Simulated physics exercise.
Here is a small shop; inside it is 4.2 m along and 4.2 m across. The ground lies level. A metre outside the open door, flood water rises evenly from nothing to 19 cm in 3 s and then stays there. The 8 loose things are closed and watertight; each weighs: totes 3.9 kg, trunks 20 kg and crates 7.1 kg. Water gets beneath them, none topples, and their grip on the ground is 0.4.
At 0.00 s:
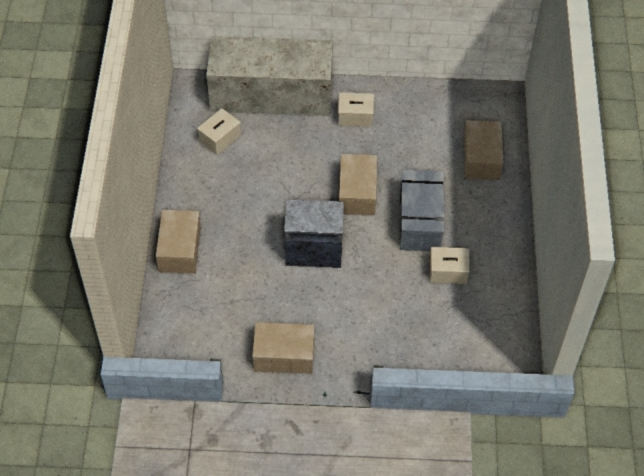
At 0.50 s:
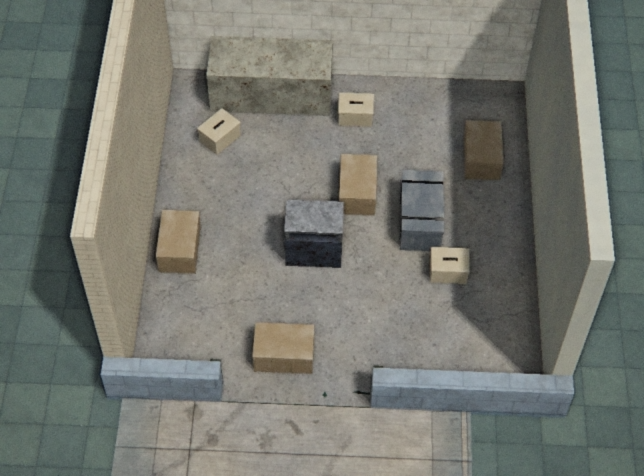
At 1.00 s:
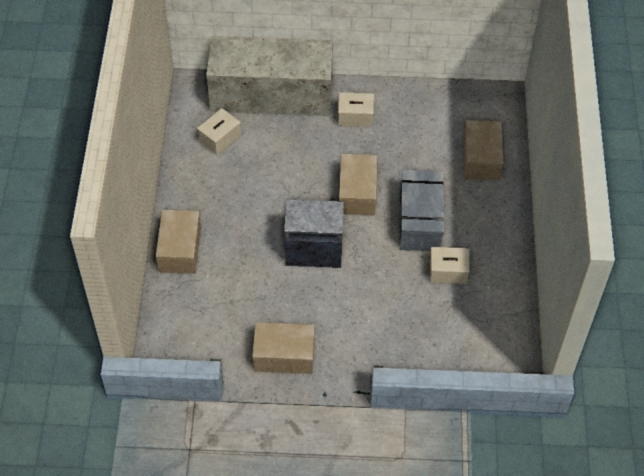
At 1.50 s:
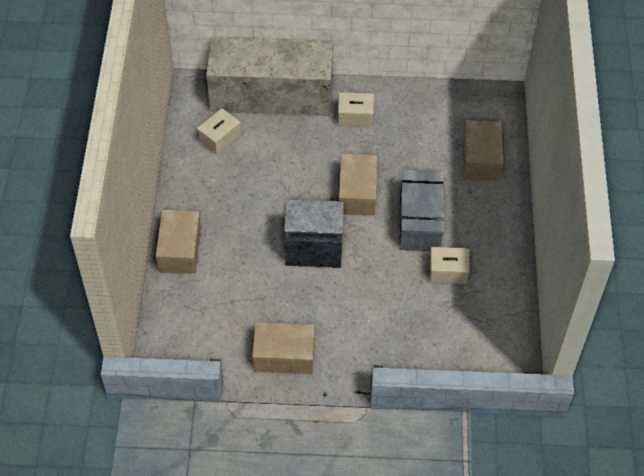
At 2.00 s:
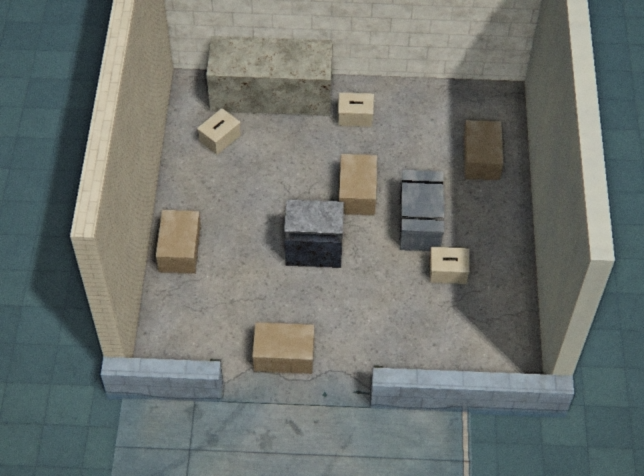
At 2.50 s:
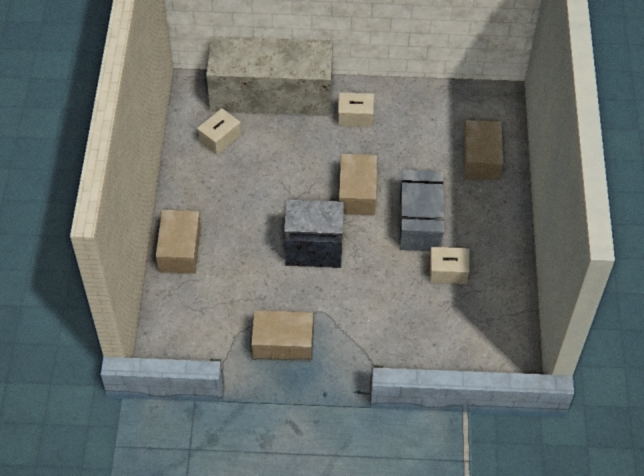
A small open-topped shop holds scattered tan boxes, grey blocks and a long stone-like block, with a gap in its low front wall. Water darkens the ground outside, then creeps over the paved strip to the doorway. It spreads just inside, and the tan box nearest the opening shifts slightly inward.
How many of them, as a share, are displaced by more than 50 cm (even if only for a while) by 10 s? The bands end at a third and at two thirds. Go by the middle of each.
It is at least two thirds.
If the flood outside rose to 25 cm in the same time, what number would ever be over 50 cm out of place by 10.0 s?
Then 8.
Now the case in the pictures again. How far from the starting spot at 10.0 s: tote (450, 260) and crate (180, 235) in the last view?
In that order: 80 cm, 150 cm.
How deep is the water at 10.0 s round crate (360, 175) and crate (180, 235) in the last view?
About 6 and 11 cm.
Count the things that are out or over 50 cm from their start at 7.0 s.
4 of them.
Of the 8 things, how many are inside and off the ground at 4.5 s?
At that moment 1.
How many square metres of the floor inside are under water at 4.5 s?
Roughly 7.5 m2.
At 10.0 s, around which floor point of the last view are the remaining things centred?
Near (371, 165).
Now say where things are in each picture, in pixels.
A crate at (284, 341) rests on the ground; a tote at (219, 125), on the bottom; water covers 0.0 m2; 0 of 8 have shifted, in the first picture.
A crate at (284, 341) rests on the ground; a tote at (219, 125), on the bottom; water covers 0.0 m2; 0 of 8 have shifted, in the second picture.
A crate at (284, 341) rests on the ground; a tote at (219, 125) rests on the ground; water covers 0.0 m2; 0 of 8 have shifted, in the third picture.
A crate at (284, 341) rests on the ground; a tote at (219, 125), on the bottom; water covers 0.0 m2; 0 of 8 have shifted, in the fourth picture.
A crate at (284, 341) rests on the ground; a tote at (219, 125), on the bottom; water covers 0.1 m2; 0 of 8 have shifted, in the fifth picture.
A crate at (283, 328) rests on the ground, 14 cm from its start; a tote at (219, 125), on the bottom; water covers 0.8 m2; 1 of 8 have shifted, in the sixth picture.
After 3.5 s 1 of 8 are over 50 cm from their spots; 0 afloat.
After 4.5 s 1 of 8 are over 50 cm from their spots; 1 afloat.
After 7.0 s 4 of 8 are over 50 cm from their spots; 3 afloat.
After 10.0 s 6 of 8 are over 50 cm from their spots, and 6 have been at some point; 7 afloat.
